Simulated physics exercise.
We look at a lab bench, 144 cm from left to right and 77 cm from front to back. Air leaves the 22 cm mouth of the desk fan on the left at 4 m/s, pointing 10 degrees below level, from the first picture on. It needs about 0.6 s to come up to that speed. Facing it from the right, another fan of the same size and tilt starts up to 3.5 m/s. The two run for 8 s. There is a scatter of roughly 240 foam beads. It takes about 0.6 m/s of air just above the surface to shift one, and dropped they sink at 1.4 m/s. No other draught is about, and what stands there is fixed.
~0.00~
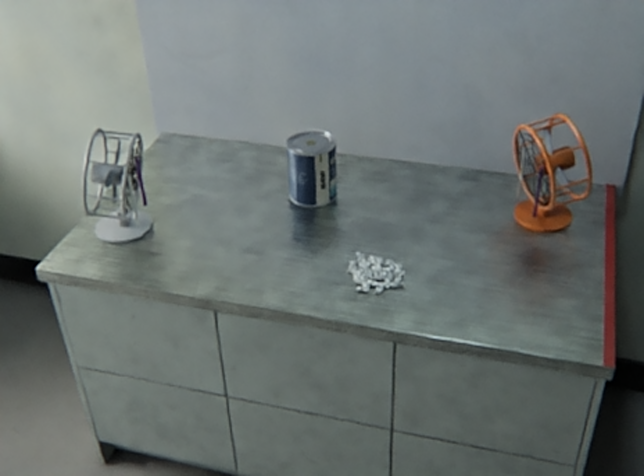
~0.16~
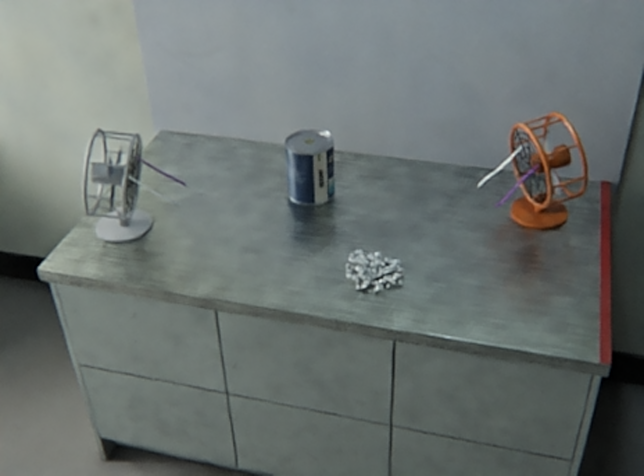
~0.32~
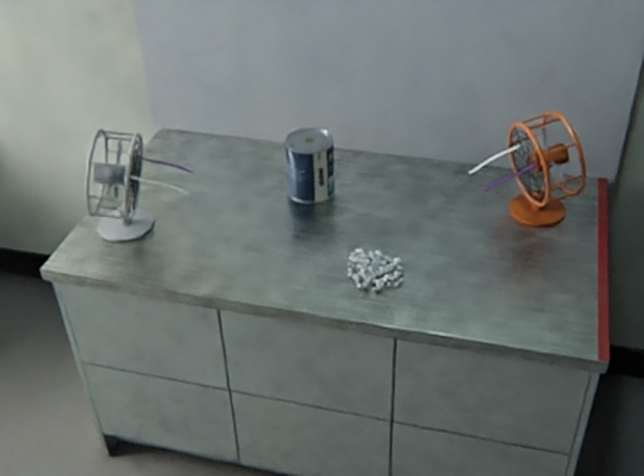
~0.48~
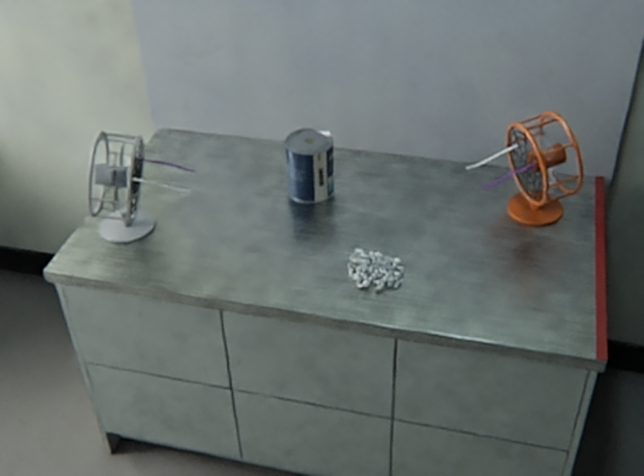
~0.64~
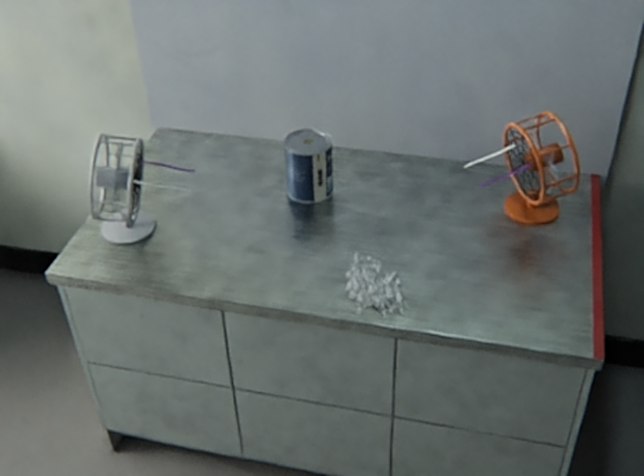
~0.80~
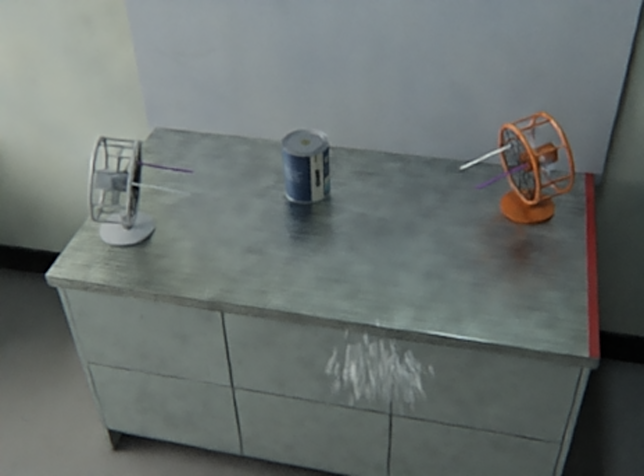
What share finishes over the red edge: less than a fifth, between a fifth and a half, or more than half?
The share over the red edge is under a fifth.
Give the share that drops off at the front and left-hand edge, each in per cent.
Roughly 100 % front, 0 % left-hand.
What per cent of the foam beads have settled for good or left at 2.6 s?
Near 100 %.
After 1.6 s, 0 % are over the red edge; 100 % are gone or lie where they will stay.
After 2.6 s, 0 % are over the red edge; 100 % are gone or lie where they will stay.
After 4.4 s, 0 % are over the red edge; 100 % are gone or lie where they will stay.
After 8.0 s, at the end, 0 % are over the red edge.
